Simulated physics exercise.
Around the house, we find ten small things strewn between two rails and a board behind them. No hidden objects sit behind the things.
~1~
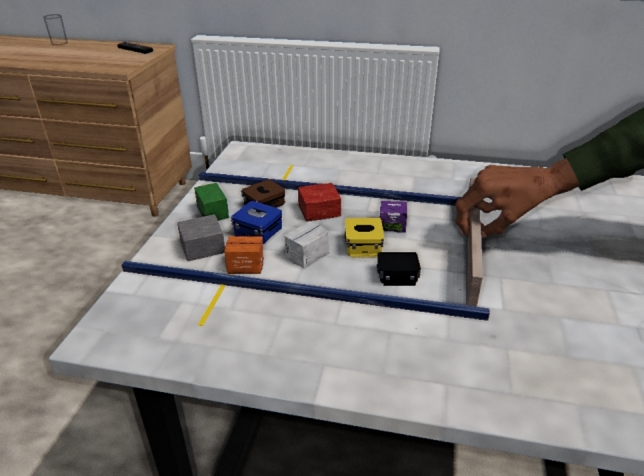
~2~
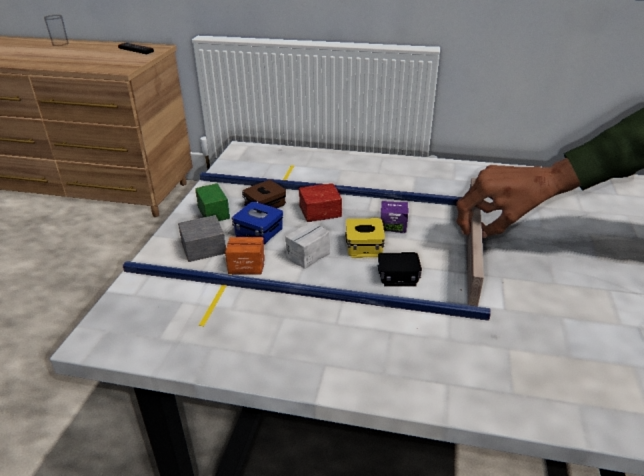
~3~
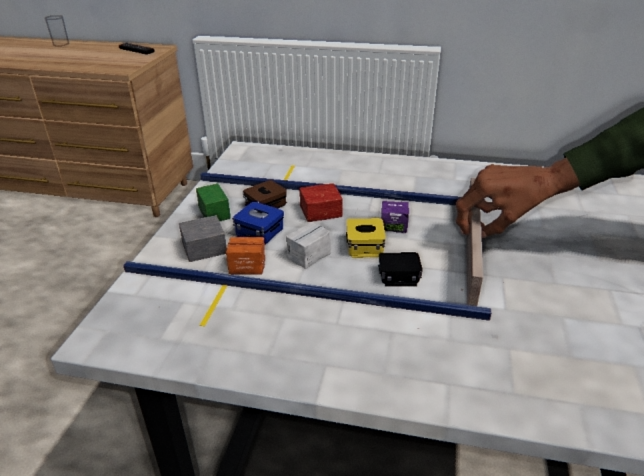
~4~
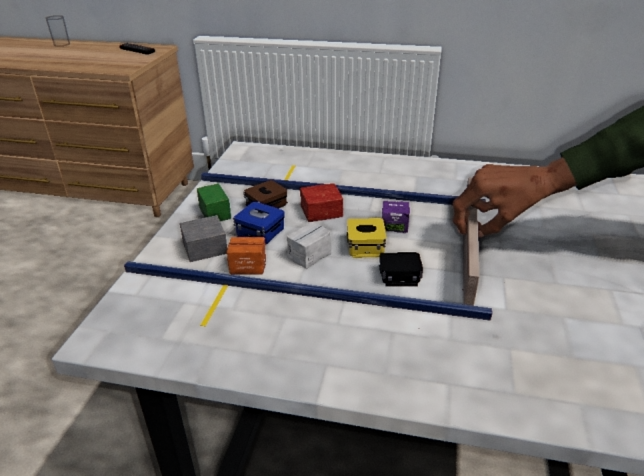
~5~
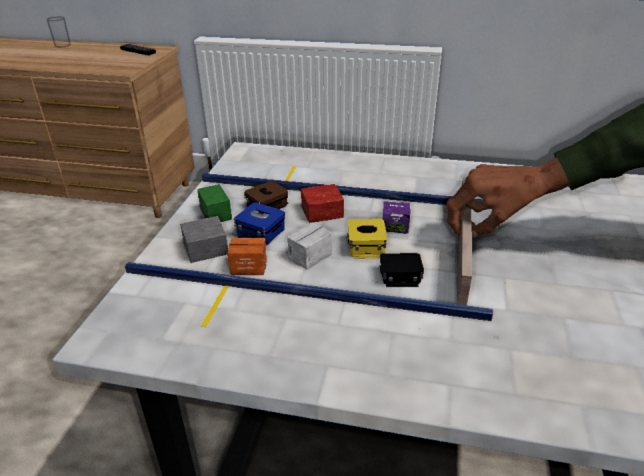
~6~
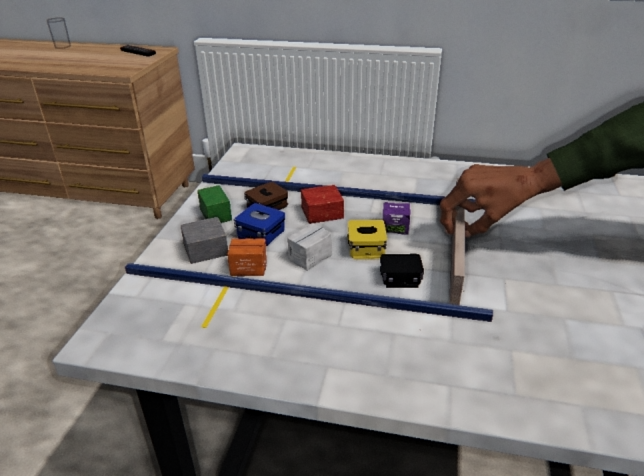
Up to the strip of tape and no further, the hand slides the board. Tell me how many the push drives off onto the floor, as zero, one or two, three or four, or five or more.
You'd see none of the bits go off the end there.
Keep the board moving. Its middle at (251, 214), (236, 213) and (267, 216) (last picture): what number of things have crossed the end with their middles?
Place by place, 0, 2 and 0.
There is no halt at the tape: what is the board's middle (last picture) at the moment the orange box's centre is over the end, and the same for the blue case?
Around (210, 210) first and around (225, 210) second.
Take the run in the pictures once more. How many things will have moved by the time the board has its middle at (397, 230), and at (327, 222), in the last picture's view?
Well, it's 2 at the first one and 8 at the second.
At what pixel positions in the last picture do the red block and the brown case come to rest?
The red block finishes at (256, 190); the brown case finishes at (225, 189).
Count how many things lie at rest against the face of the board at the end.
The answer is 4.
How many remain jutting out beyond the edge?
2 overhanging.
Early on, none off yet; green block at rest near (215, 205); grey block at rest near (205, 240); brown case at rest near (267, 200).
A while later, none off yet; green block at rest near (215, 205); grey block at rest near (205, 240); brown case travelled a little near (251, 197).
Finally, the number that fall off is zero.
